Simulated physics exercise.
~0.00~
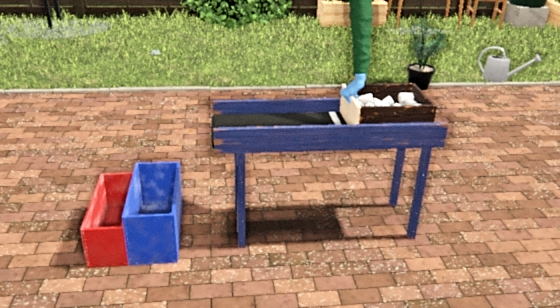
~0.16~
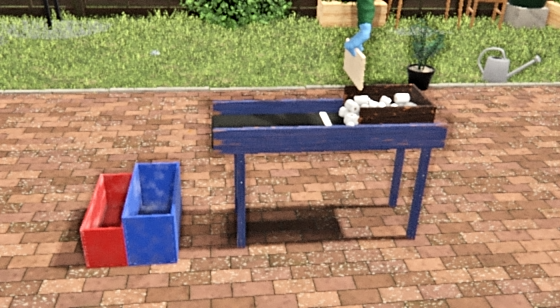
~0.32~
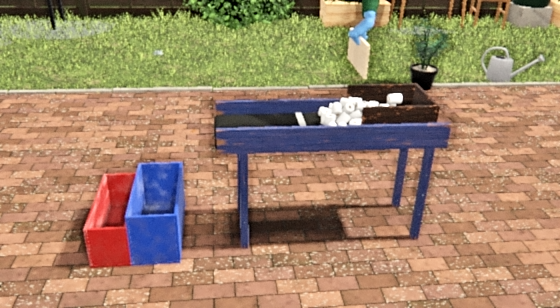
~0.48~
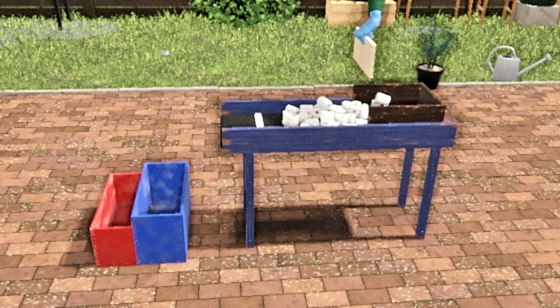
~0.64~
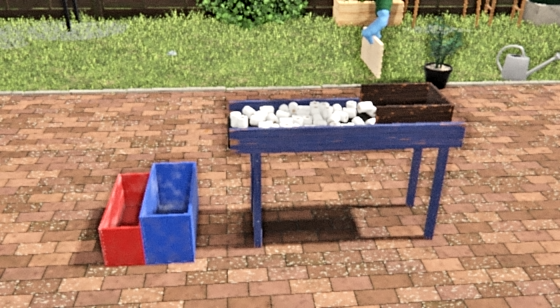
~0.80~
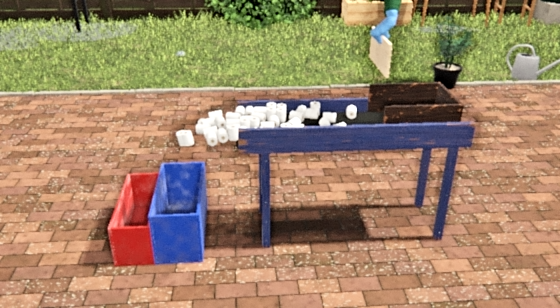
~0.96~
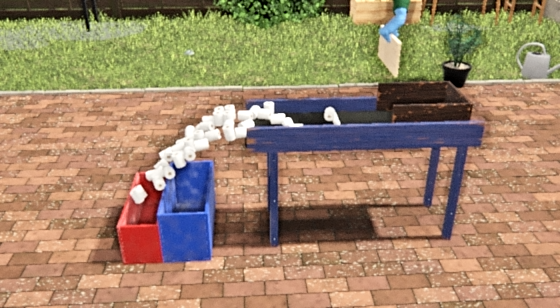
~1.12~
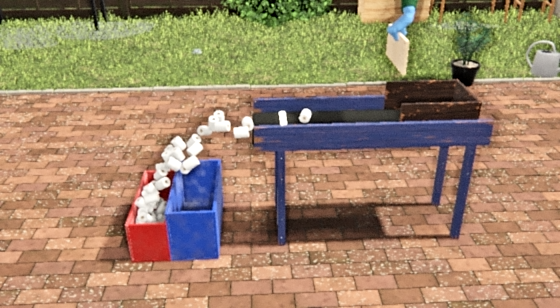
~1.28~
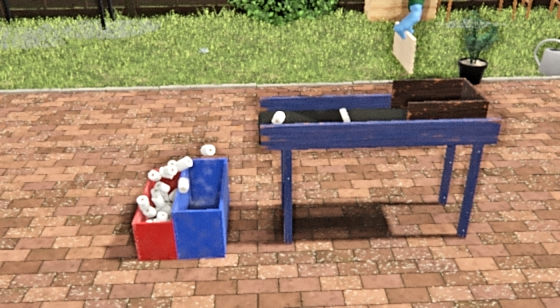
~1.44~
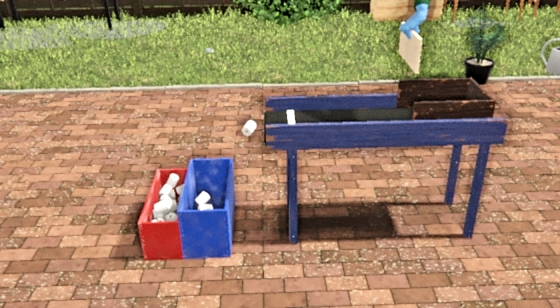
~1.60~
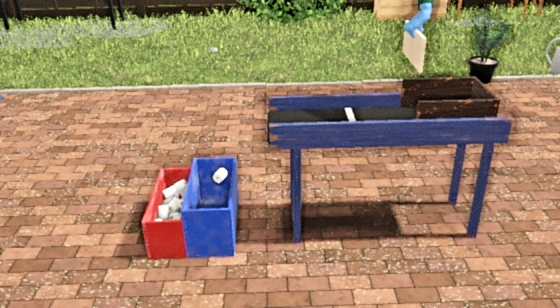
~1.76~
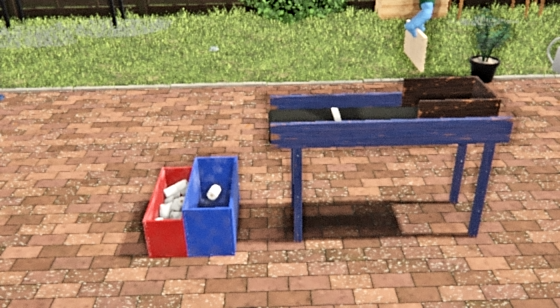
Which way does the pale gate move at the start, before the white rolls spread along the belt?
The gate moves up, rising clear of the belt and the dark box.
